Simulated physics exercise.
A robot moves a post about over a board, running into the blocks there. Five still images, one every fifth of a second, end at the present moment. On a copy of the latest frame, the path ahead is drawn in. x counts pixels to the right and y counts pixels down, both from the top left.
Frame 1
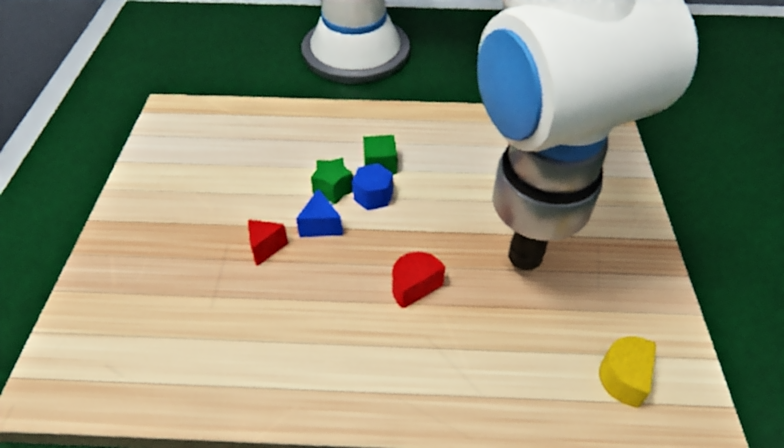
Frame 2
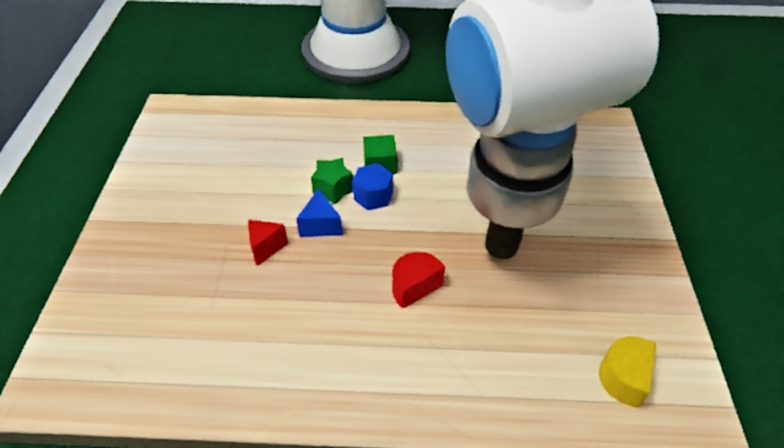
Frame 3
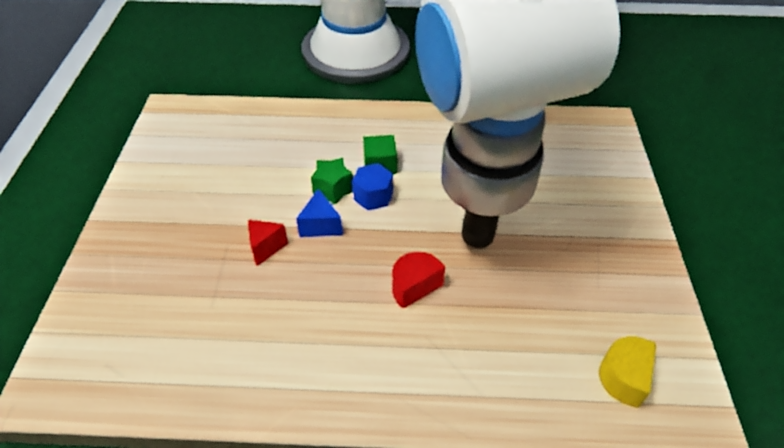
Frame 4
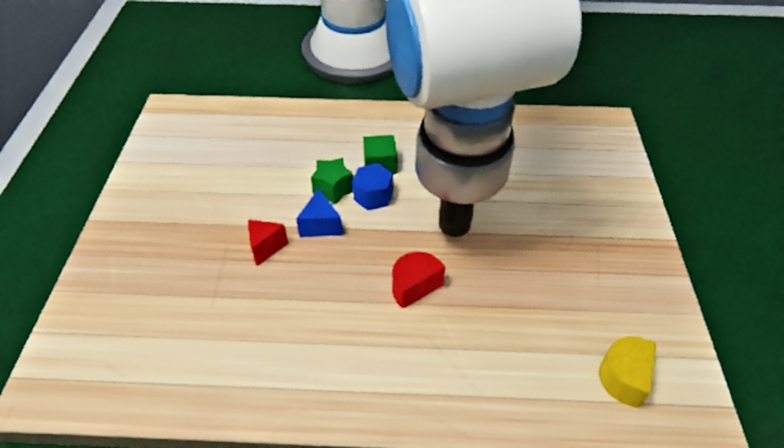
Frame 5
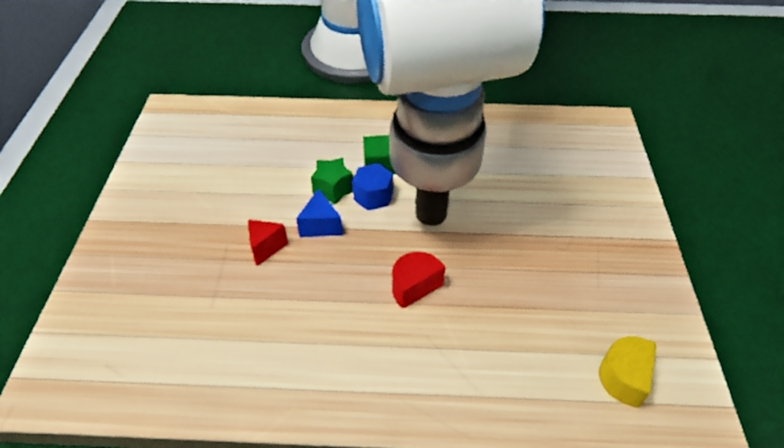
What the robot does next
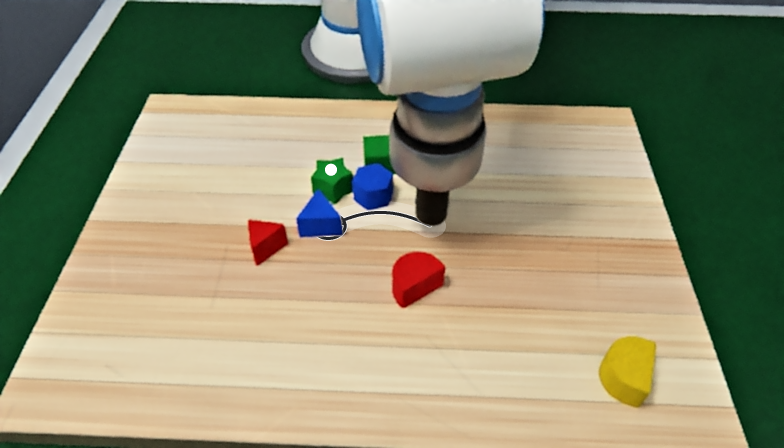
The robot arm glides left and slightly away above the board while the coloured blocks stay still.
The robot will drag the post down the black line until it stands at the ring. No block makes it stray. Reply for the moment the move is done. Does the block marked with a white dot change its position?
I expect so.
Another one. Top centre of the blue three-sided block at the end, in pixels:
The middle of its upper face will lie at (297, 213).
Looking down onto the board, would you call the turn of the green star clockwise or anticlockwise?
The block turns counter-clockwise.
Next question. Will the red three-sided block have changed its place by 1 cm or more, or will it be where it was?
That block stays in place.
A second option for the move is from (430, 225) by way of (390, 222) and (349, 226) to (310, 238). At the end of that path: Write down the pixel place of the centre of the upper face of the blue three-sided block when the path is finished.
I'd guess (280, 209).
Path on the board, from (430, 225) through (397, 214) and (362, 214) to (329, 226); the dot is on the green star.
On the path given first. One third of the way, post (397, 203); nothing pushed yet.
Two thirds of the way, post (361, 204); green star (323, 164), turned 35° anticlockwise; blue hexagonal block (357, 170), turned 50° clockwise.
At the end, post (328, 216); red three-sided block in place; blue three-sided block (297, 213), turned 15° clockwise; green star (323, 164), turned 35° anticlockwise; blue hexagonal block (357, 170), turned 50° clockwise.
